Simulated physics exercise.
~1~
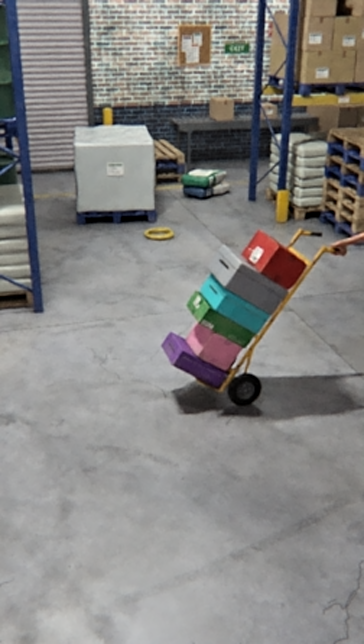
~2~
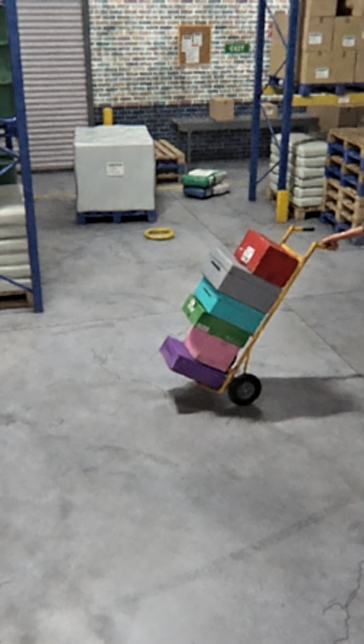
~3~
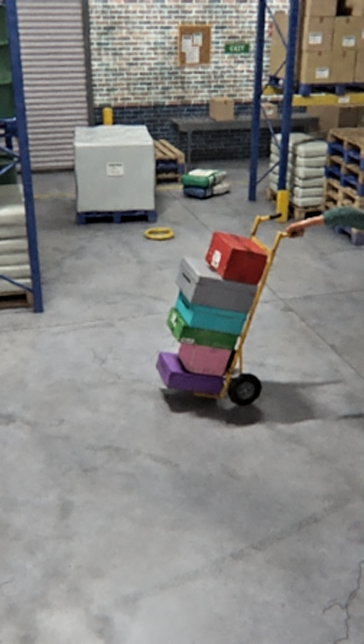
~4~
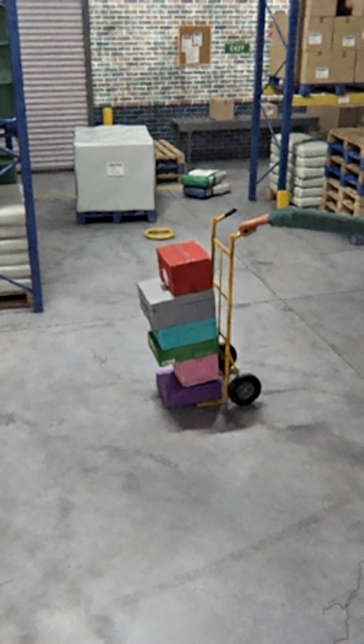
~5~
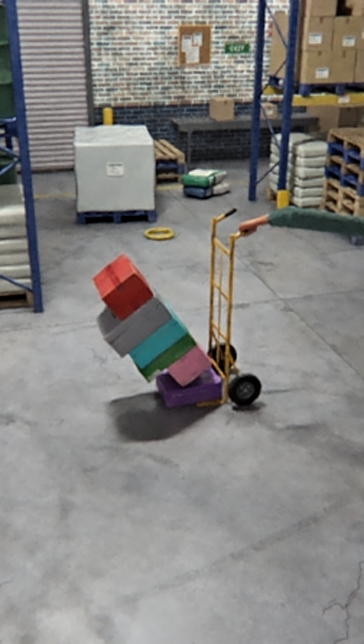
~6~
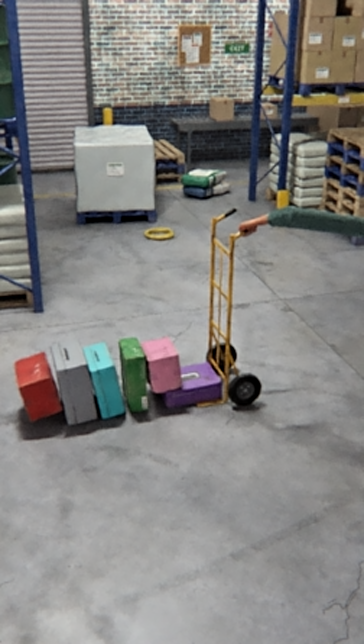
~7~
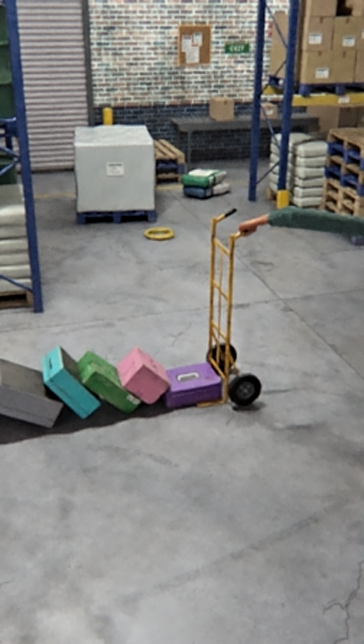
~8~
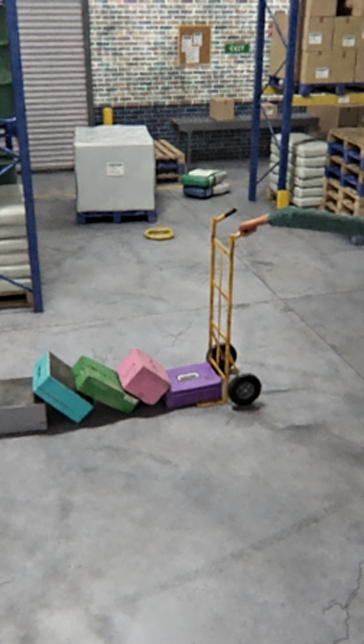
A stack of six colourful boxes toppled left off a yellow hand truck as a hand swung it upright, spilling in a row across the warehouse floor, until only the purple one sat in place with the pink one tipped over beside it.
